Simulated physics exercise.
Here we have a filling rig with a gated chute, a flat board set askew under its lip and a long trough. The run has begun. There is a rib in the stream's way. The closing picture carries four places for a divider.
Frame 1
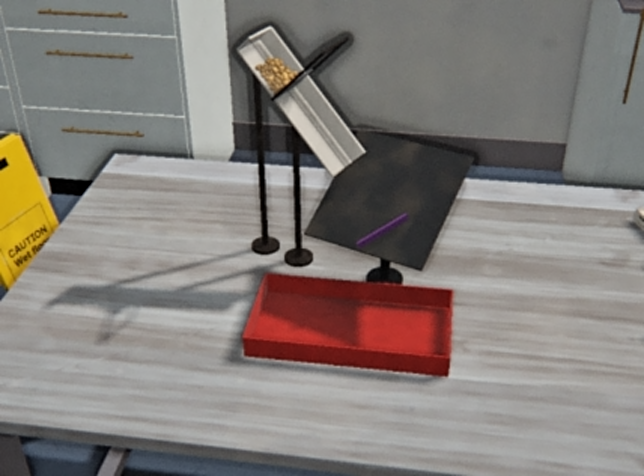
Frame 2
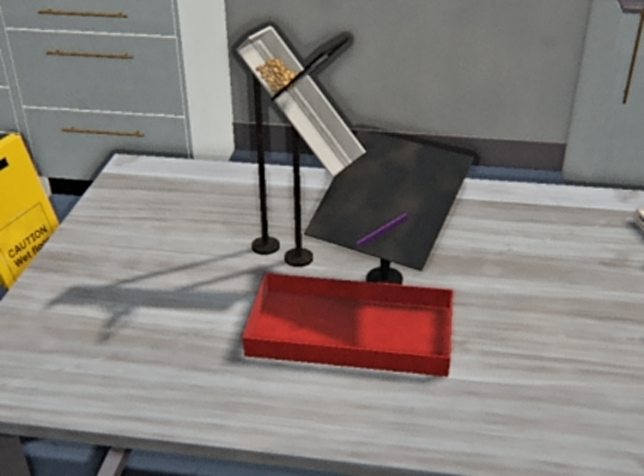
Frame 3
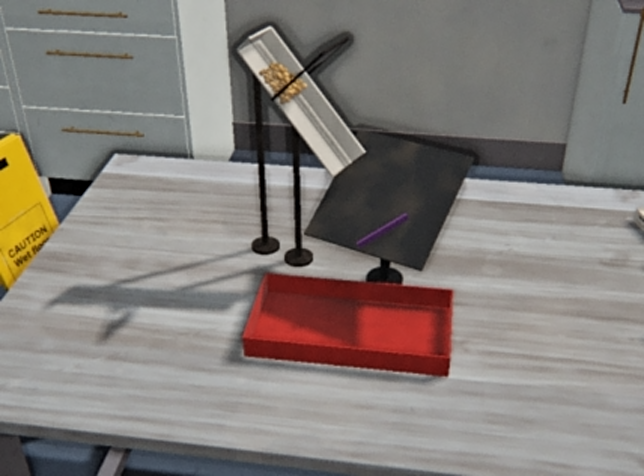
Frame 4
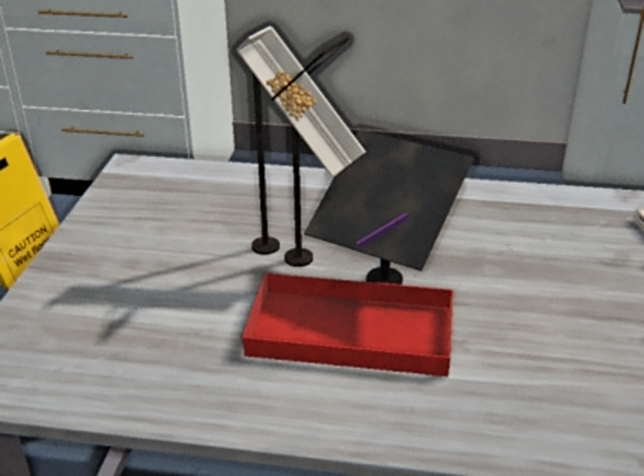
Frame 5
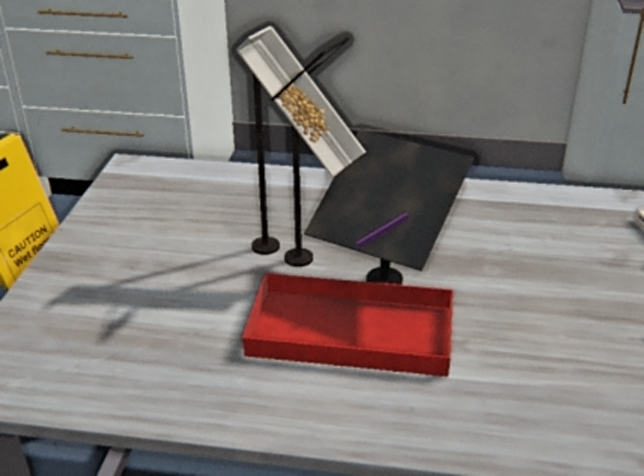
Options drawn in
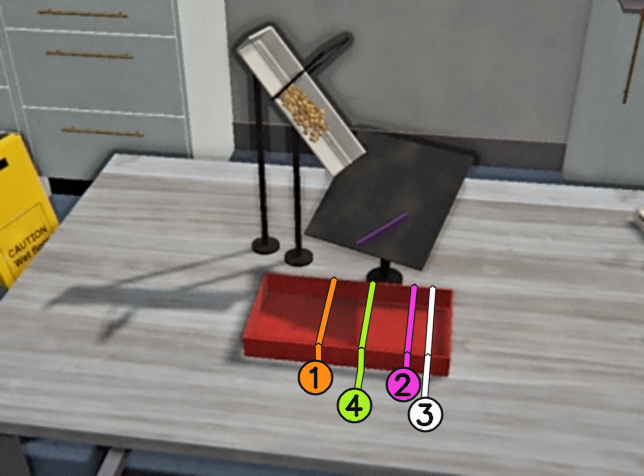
On a wooden table, a clump of small tan pieces slides down a pale sloping chute.
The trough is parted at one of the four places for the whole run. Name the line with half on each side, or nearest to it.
Go for 1.
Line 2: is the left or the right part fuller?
More lands on the left.
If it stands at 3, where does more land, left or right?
Left.
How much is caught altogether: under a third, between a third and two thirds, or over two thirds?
Over two thirds.
On the marked copy, line 1 crosses the front rim at (318, 344); line 2 crosses the front rim at (407, 353); line 3 crosses the front rim at (427, 355); line 4 crosses the front rim at (361, 349).
With 1, of what is caught, about half on the left of the divider, about half on the right.
With 2, of what is caught, nearly all on the left of the divider, a stray few on the right.
With 3, of what is caught, all on the left of the divider, none on the right.
With 4, of what is caught, nearly all on the left of the divider, a small part on the right.
